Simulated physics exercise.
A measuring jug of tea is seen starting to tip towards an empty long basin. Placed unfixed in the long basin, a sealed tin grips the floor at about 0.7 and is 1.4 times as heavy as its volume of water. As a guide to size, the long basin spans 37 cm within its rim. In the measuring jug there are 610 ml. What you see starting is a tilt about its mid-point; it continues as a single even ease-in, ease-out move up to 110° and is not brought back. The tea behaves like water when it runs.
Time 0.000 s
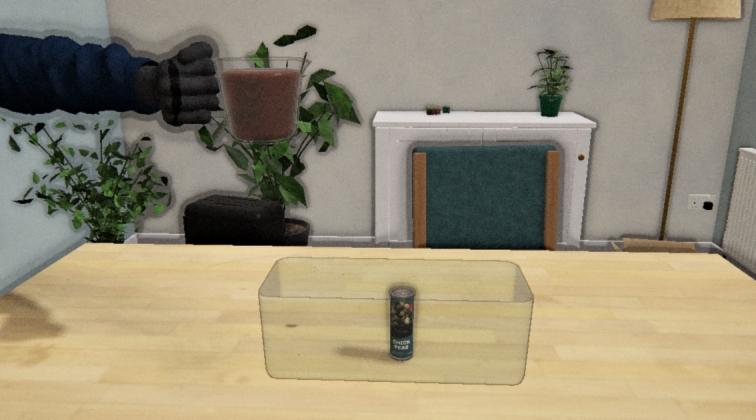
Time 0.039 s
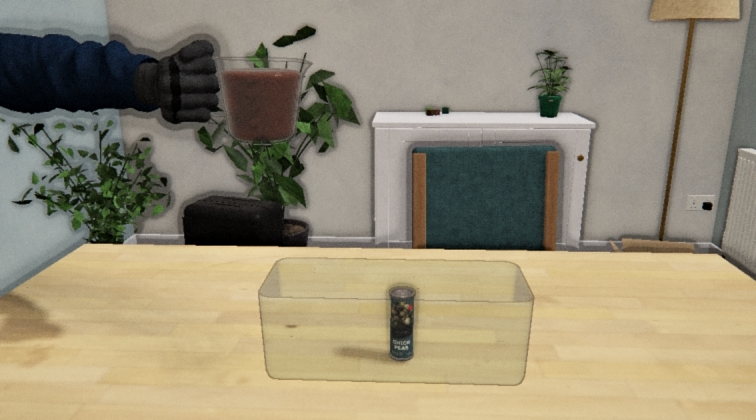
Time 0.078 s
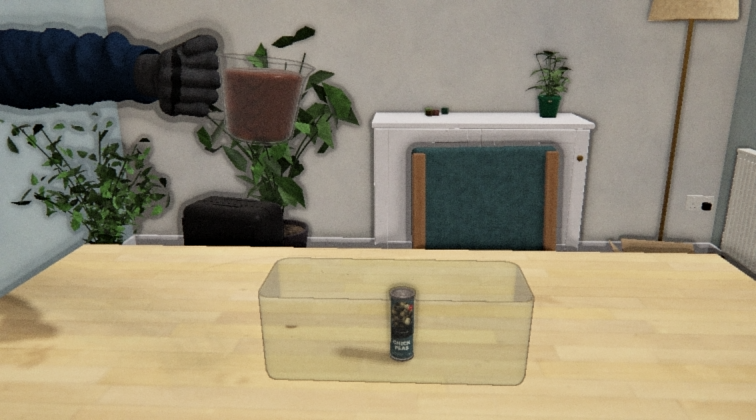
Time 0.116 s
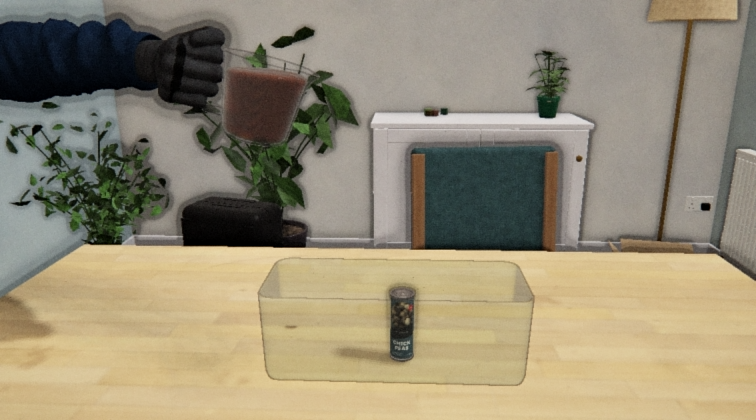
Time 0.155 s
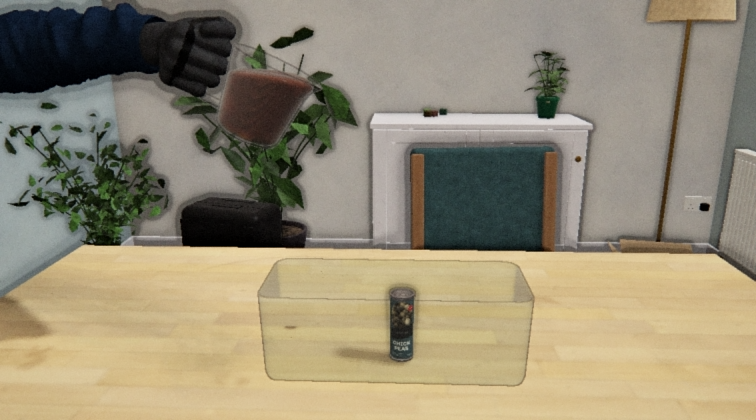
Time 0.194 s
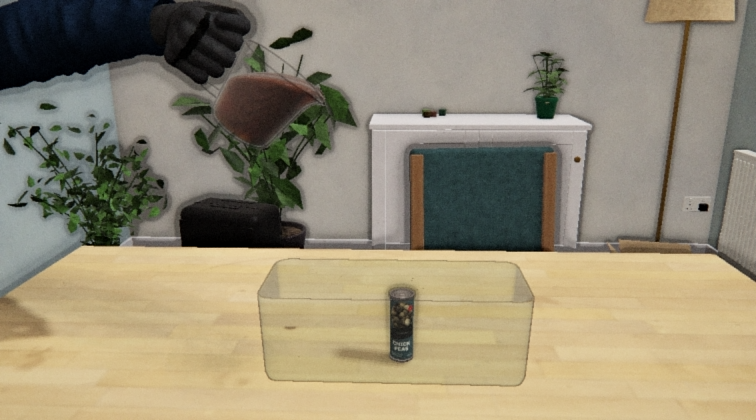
A room with grey walls, a white fireplace, leafy plants and a floor lamp is seen from a fixed view across a pale wooden table. A clear, yellowish long basin stands on the table with a small dark tin at its middle, while a dark-gloved, blue-sleeved hand holds a clear jug of reddish-brown liquid at upper left. The hand tilts the jug rightward, slowly then faster, and the liquid shifts up to its right rim.
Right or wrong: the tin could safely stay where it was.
Wrong, it goes over.
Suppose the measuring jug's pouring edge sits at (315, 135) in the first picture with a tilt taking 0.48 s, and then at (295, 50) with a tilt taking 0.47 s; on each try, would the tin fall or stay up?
Run one: It does not tip. Run two: It does not tip.
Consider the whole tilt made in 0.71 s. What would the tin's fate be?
Outcome - the tin remains standing.
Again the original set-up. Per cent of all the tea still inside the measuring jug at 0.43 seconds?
Around 34 in a hundred.
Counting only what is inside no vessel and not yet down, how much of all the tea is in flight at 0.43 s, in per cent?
I'd say close to 58 per cent.
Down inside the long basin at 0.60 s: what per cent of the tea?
Some 72 per cent.
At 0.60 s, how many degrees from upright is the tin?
Measured tilt, approx.: 10 degrees.
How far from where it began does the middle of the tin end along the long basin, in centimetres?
Shift of tin centre: Approx. 8.0 cm.
Then, 0.43 s in, the tilt is 107° and 34 per cent is still to pour; the tin stands where it began.
Then, 0.60 s in, the tilt is 110° and 4 per cent is still to pour; the tin leans 9°.
Then, 0.78 s in, the tilt is 110° and 0 per cent is still to pour; the tin leans 60°.
Then, 0.98 s in, the tilt is 110° and 0 per cent is still to pour; the tin lies on its side.
Finally, the tin lies on its side.
